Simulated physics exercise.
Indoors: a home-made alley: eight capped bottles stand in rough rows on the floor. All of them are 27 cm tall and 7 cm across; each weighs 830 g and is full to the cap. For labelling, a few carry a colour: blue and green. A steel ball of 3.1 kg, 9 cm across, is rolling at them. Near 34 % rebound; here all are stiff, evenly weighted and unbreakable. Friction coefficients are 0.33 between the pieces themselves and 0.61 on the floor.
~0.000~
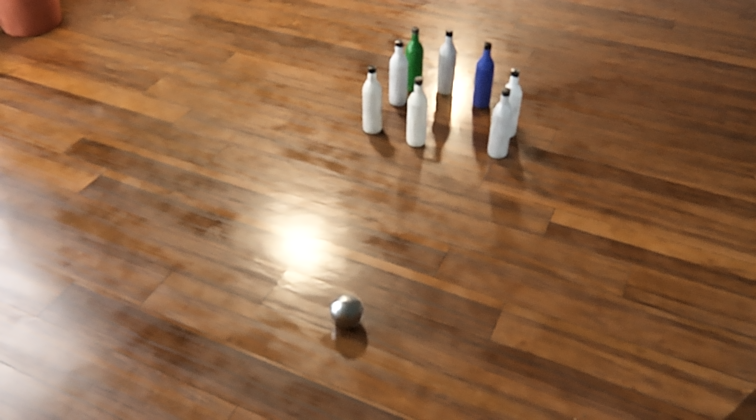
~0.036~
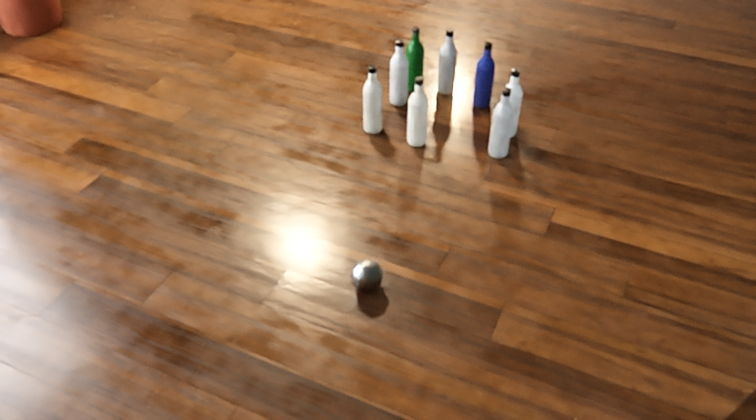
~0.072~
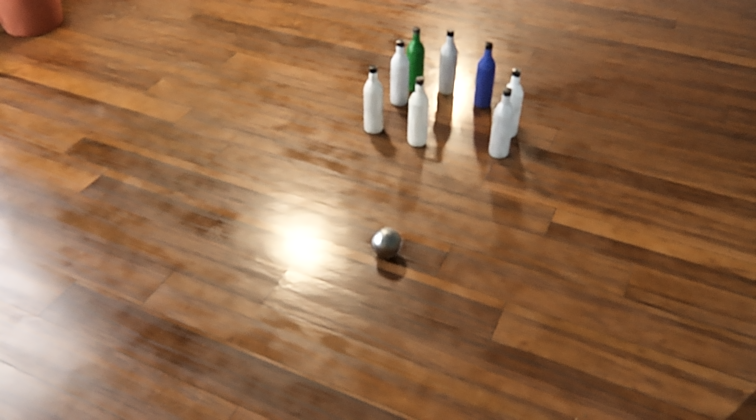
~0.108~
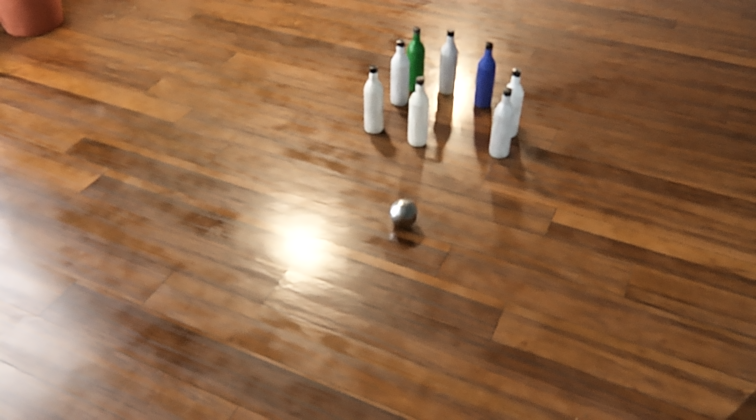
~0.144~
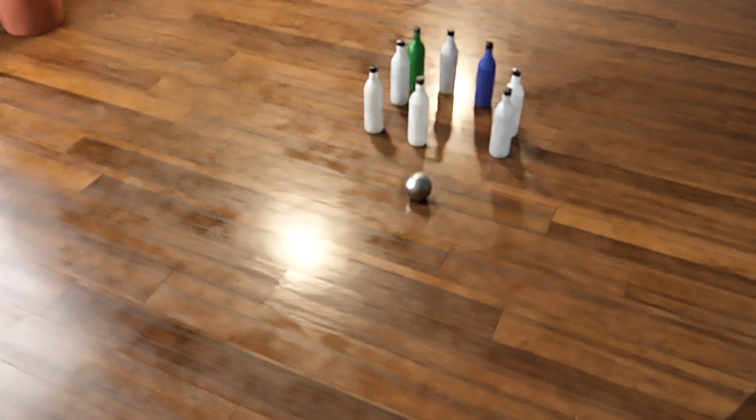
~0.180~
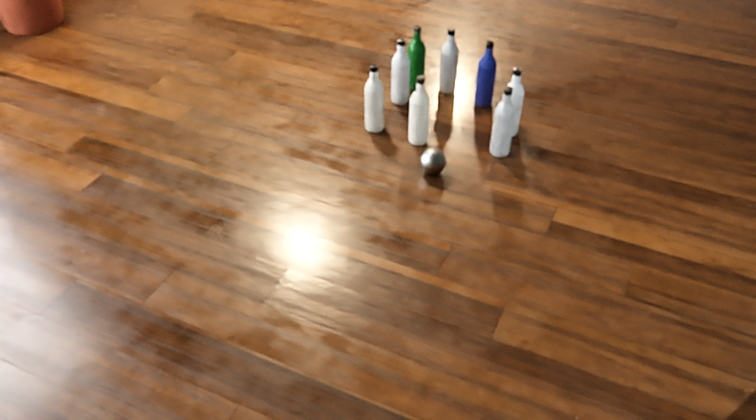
Eight capped bottles stand on a wooden floor as a steel ball rolls toward them.
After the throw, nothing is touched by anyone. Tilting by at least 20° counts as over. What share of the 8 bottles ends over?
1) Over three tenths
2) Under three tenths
Under three tenths.
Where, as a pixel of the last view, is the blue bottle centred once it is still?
Near pixel (611, 54).
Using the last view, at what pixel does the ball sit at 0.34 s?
Near (475, 78).
After 0.34 s, ball still moving; 1 of the 8 bottles over; blue bottle 64° from how it stood.
After 0.42 s, ball still moving; 1 of the 8 bottles over; blue bottle on its side.
After 0.56 s, ball still moving; 1 of the 8 bottles over; blue bottle lying flat.
In the end (1.4 s), ball rolling away; 1 of the 8 bottles over; blue bottle lying flat; green bottle unmoved. That is 12 per cent. From the last view, middles, blue bottle near (611, 54), green bottle near (416, 58).
